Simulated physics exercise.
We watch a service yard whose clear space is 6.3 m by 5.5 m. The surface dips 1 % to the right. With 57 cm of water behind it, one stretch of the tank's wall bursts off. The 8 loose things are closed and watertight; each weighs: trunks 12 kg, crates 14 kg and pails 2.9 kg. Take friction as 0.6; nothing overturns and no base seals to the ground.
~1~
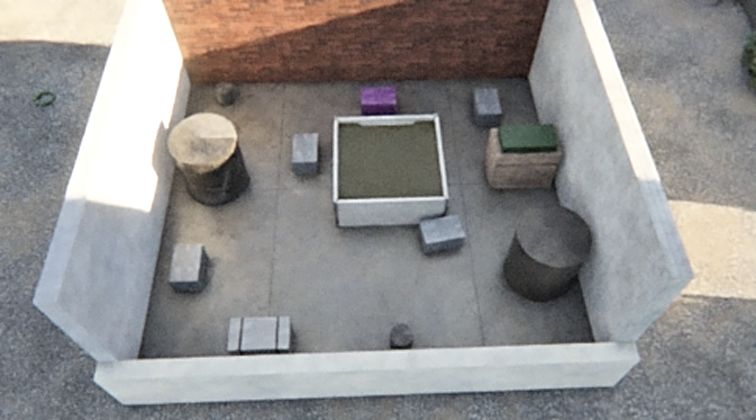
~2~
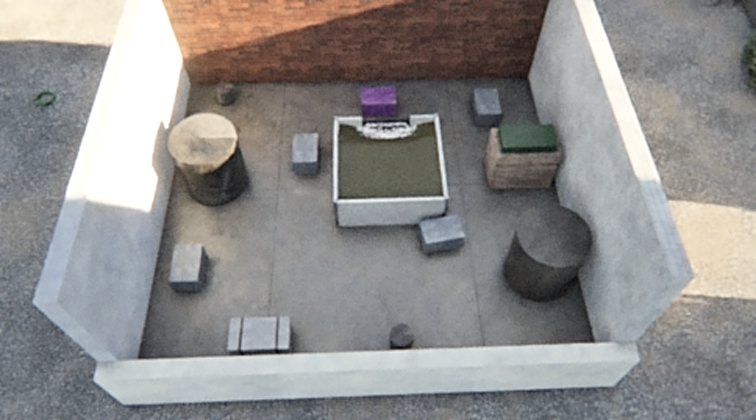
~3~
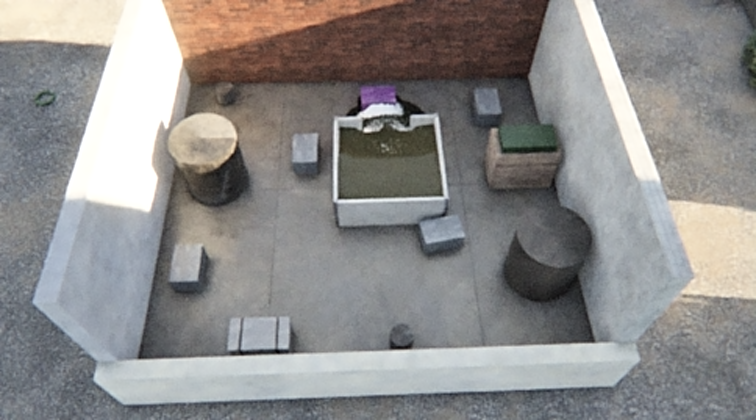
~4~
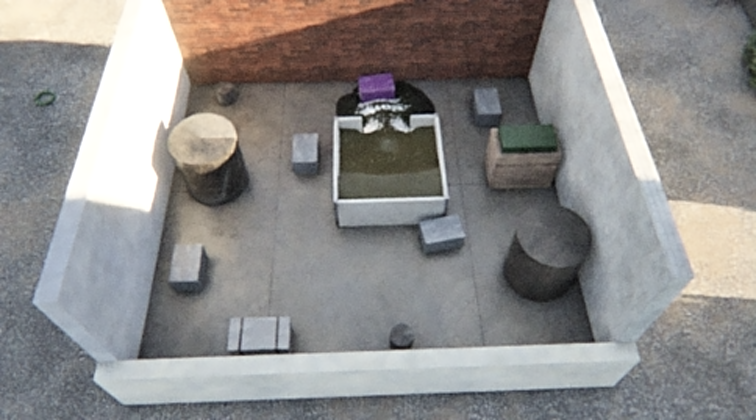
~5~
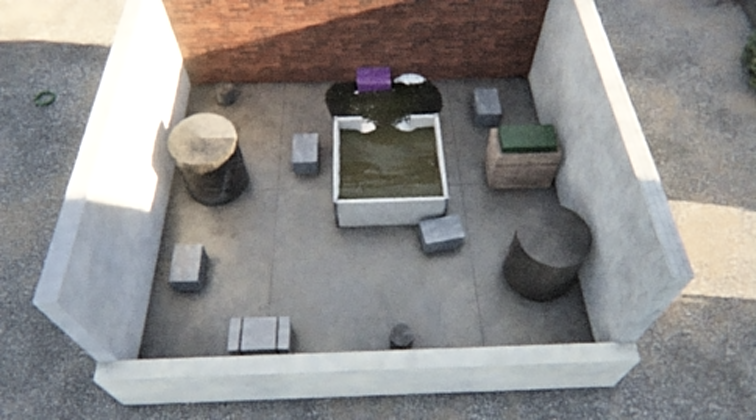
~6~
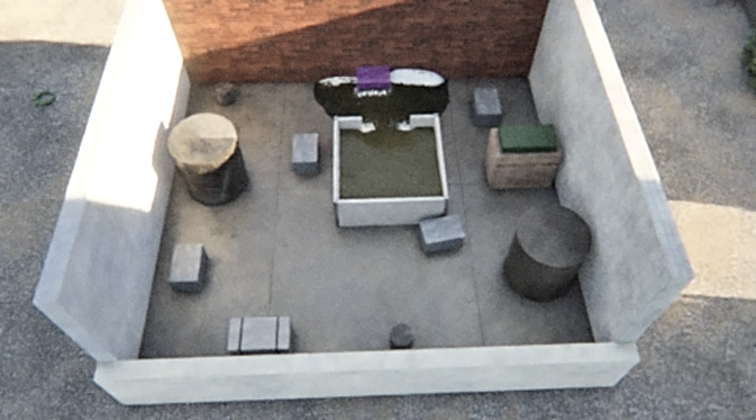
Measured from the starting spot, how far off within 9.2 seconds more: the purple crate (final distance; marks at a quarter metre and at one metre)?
Purple crate travels far.
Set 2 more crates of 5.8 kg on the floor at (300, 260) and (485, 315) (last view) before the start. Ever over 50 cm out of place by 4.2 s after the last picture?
In turn: Short of it, under.
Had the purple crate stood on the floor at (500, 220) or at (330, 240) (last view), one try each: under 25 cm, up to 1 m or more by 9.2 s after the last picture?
In turn: It barely shifts; it stays put.
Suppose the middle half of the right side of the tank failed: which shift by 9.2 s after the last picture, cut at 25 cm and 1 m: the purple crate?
Then the purple crate is nudged along.
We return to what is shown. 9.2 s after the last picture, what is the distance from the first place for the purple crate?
Roughly 250 cm.
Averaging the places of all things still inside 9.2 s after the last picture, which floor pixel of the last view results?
Around (332, 223).
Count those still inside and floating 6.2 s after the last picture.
3 of them.
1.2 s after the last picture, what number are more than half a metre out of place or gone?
1 of them.
Then, 1.2 s after the last picture the purple crate is near (331, 70), 0.9 m from its start, afloat; 1 afloat.
Then, 3.8 s after the last picture the purple crate is near (209, 117), 2.9 m from its start, afloat; 3 afloat.
Then, 6.2 s after the last picture the purple crate is near (282, 145), 2.0 m from its start, afloat; 3 afloat.
Then, 9.2 s after the last picture the purple crate is near (297, 185), 2.3 m from its start, aground; 3 afloat.
